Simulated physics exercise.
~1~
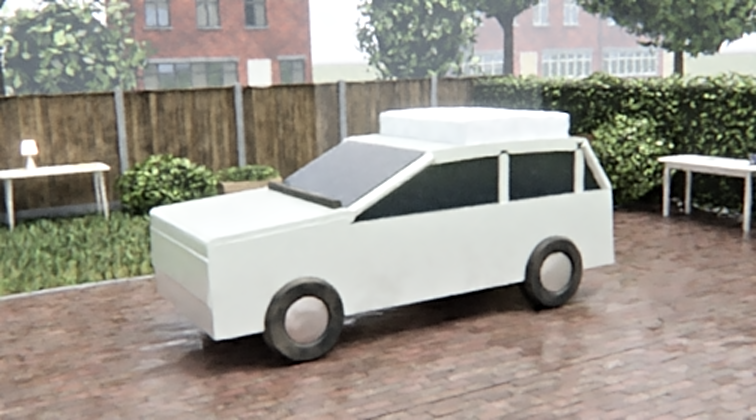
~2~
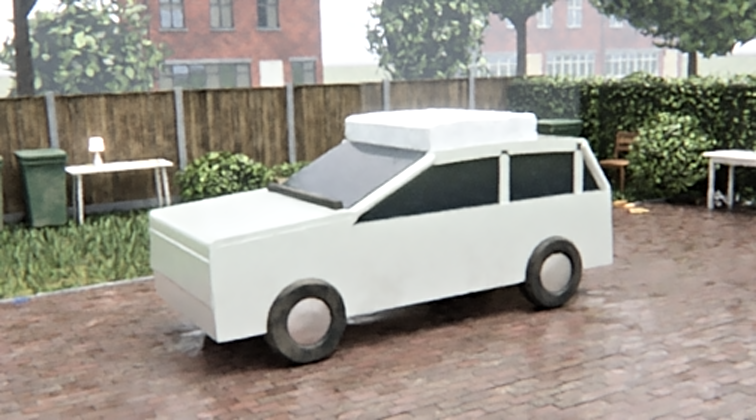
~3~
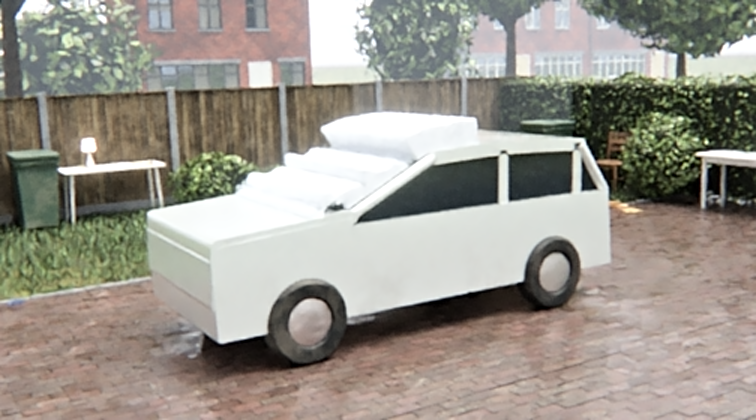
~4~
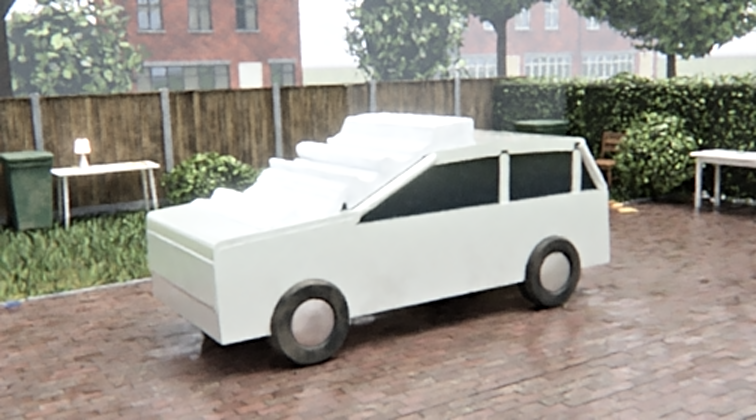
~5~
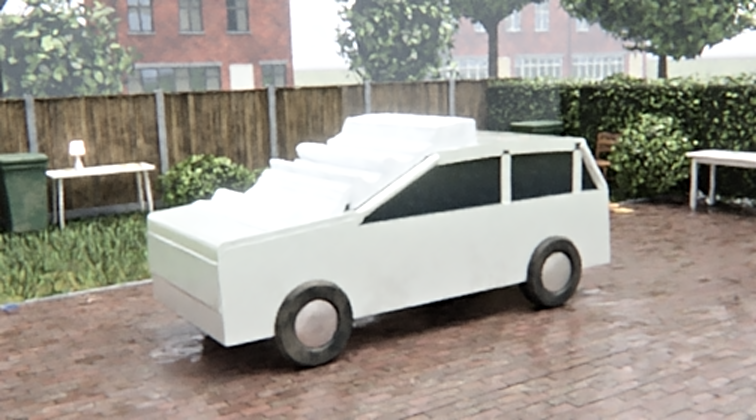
On a wet brick yard, snow slides forward off a white car's roof onto its windscreen and bonnet, some staying on top.
